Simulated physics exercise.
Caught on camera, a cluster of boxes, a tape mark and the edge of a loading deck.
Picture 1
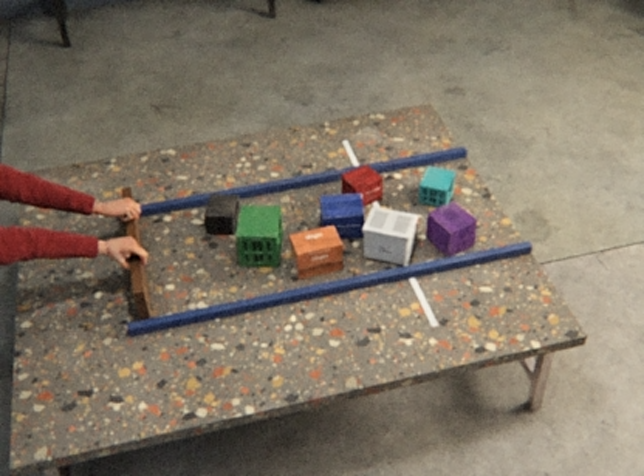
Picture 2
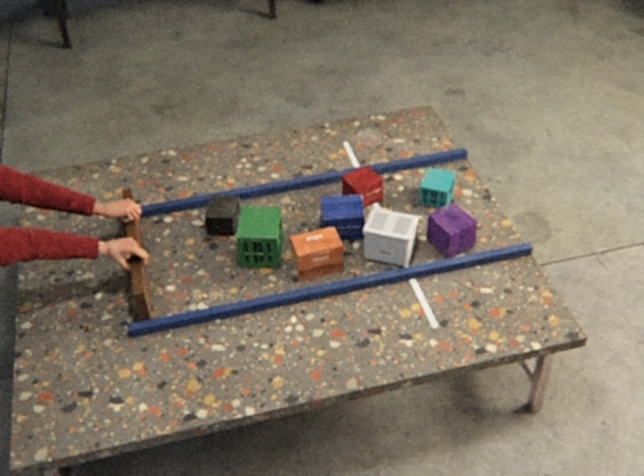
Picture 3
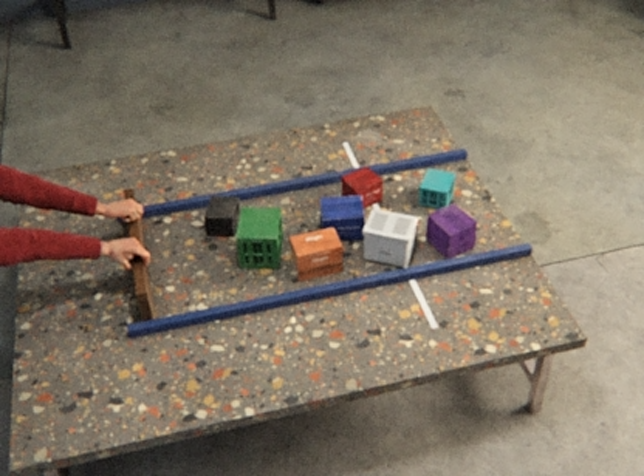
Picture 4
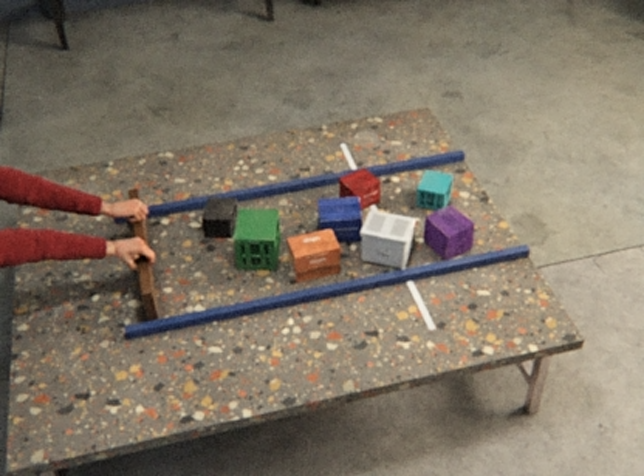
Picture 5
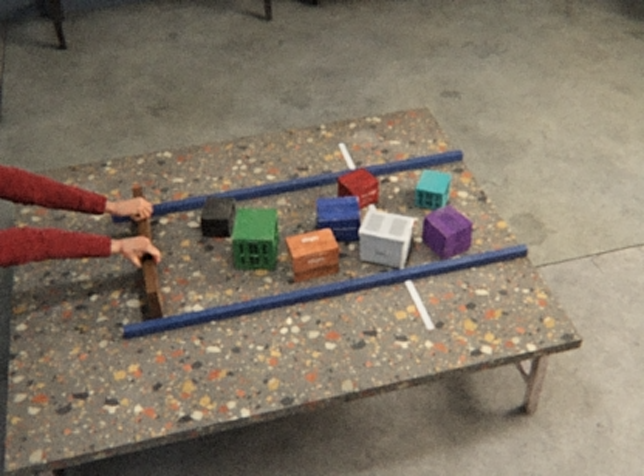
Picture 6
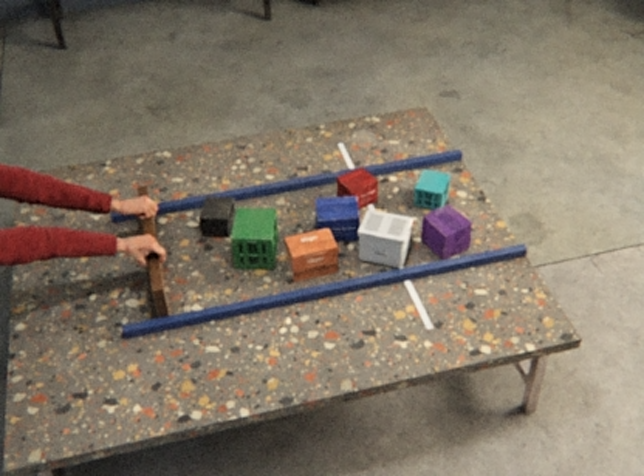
On a speckled tabletop between two blue rails, two red-sleeved hands slide a wooden plank slowly a short way to the right, toward a group of colourful boxes that stay in place around a broken white tape line.
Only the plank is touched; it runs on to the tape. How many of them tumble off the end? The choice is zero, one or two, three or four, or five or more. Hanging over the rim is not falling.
Here the number that fall off is zero.
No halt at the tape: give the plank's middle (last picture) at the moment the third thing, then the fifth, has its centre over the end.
Its middle is around (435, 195) and later (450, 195).
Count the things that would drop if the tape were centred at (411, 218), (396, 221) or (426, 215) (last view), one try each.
The counts: 2, 0 and 2.
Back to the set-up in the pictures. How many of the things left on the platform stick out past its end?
Overhanging: 0.
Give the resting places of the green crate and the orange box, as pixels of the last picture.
The green crate stops around (398, 207); the orange box around (410, 244).
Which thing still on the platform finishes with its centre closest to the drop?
That is the turquoise crate.
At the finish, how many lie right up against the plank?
The number is 3.
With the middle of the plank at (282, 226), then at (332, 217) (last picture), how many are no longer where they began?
By then 5, and 6.
Soon after, none off yet; turquoise crate at rest near (432, 190); purple parcel at rest near (446, 232); white tote at rest near (385, 240).
After that, none off yet; turquoise crate at rest near (432, 190); purple parcel at rest near (446, 232); white tote displaced a little near (401, 243).
In the end, the number that fall off is zero.
